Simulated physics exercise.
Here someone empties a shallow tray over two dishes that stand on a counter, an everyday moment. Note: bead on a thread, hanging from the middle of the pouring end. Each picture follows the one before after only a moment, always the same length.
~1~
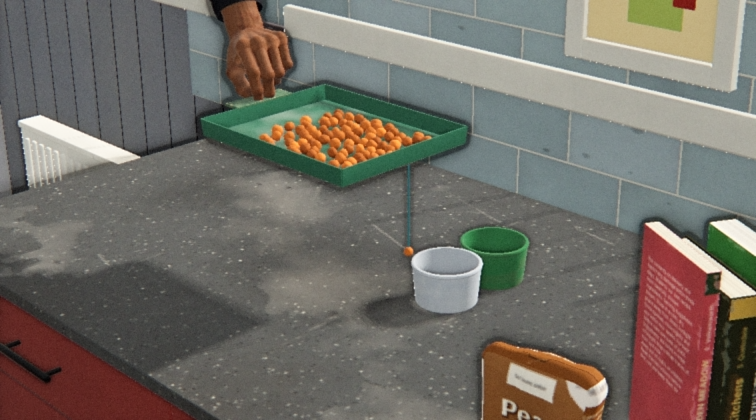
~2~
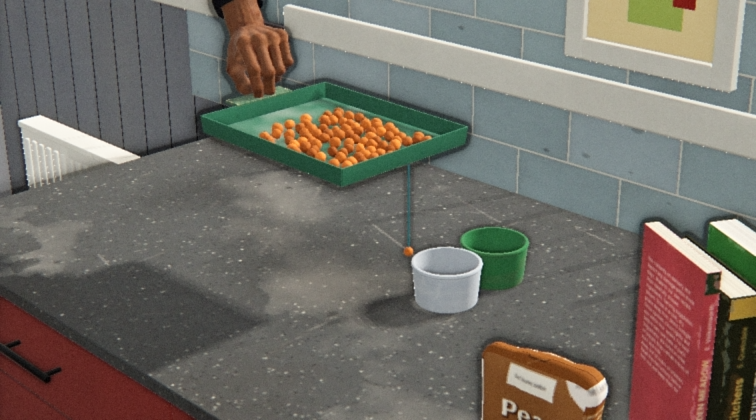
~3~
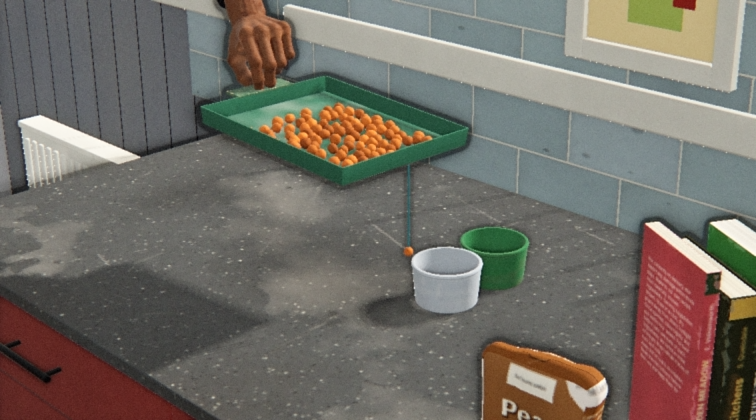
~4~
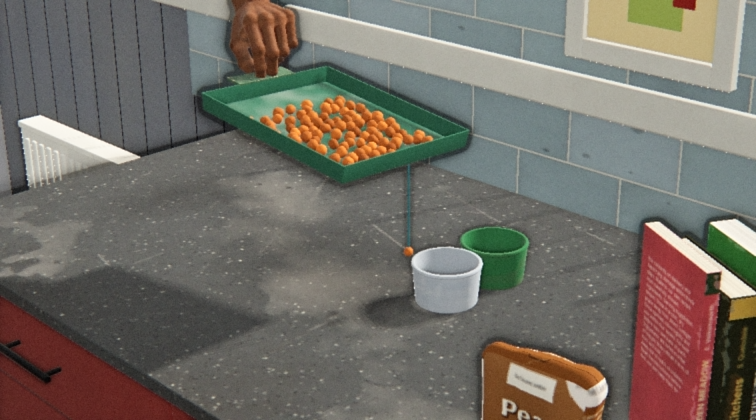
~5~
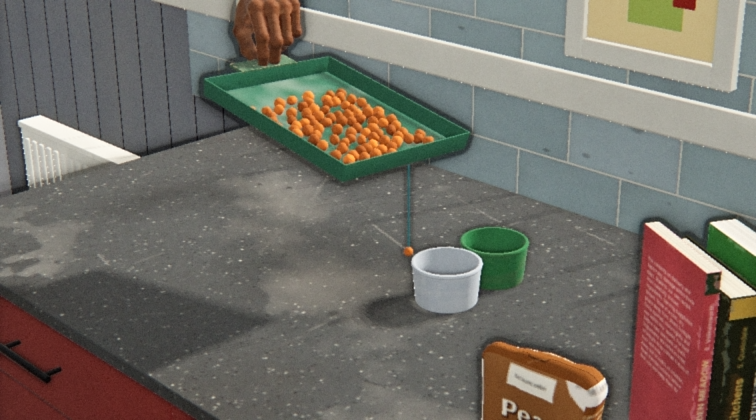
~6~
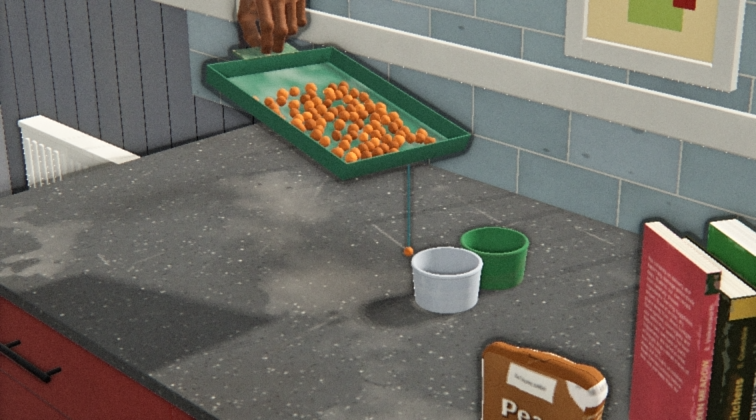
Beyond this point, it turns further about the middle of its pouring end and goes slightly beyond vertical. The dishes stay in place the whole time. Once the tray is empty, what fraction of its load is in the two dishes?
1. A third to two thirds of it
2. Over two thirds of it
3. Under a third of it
(1) A third to two thirds of it.
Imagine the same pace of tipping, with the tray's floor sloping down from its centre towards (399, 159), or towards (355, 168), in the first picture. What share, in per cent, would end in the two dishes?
You'd get 20 per cent the first time and 0 per cent the second time.
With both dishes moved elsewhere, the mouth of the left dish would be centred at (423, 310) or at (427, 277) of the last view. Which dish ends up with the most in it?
The one on the right side, then the one on the right side.
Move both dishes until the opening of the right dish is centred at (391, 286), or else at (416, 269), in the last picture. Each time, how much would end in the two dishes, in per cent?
Around 0 % followed by around 0 %.
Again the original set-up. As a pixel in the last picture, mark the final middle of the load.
Close to (471, 290) in the last view.
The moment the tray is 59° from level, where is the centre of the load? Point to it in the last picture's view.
Centre estimate: (408, 123).
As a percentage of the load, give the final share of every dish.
Count per hundred - left dish ~ 30, right dish ~ 20.
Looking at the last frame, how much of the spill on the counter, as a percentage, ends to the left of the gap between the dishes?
I reckon around 30 per cent.
Soon, tray tipped steeply; all on the tray.
A while on, tray tipped right over; nearly all on the tray; a stray few in the air.
Towards the end, tray tipped past a quarter turn; about a quarter in the left dish; about a quarter in the right dish; about half outside both.
Finally, tray tipped past a quarter turn; about a quarter in the left dish; about a quarter in the right dish; about half outside both.
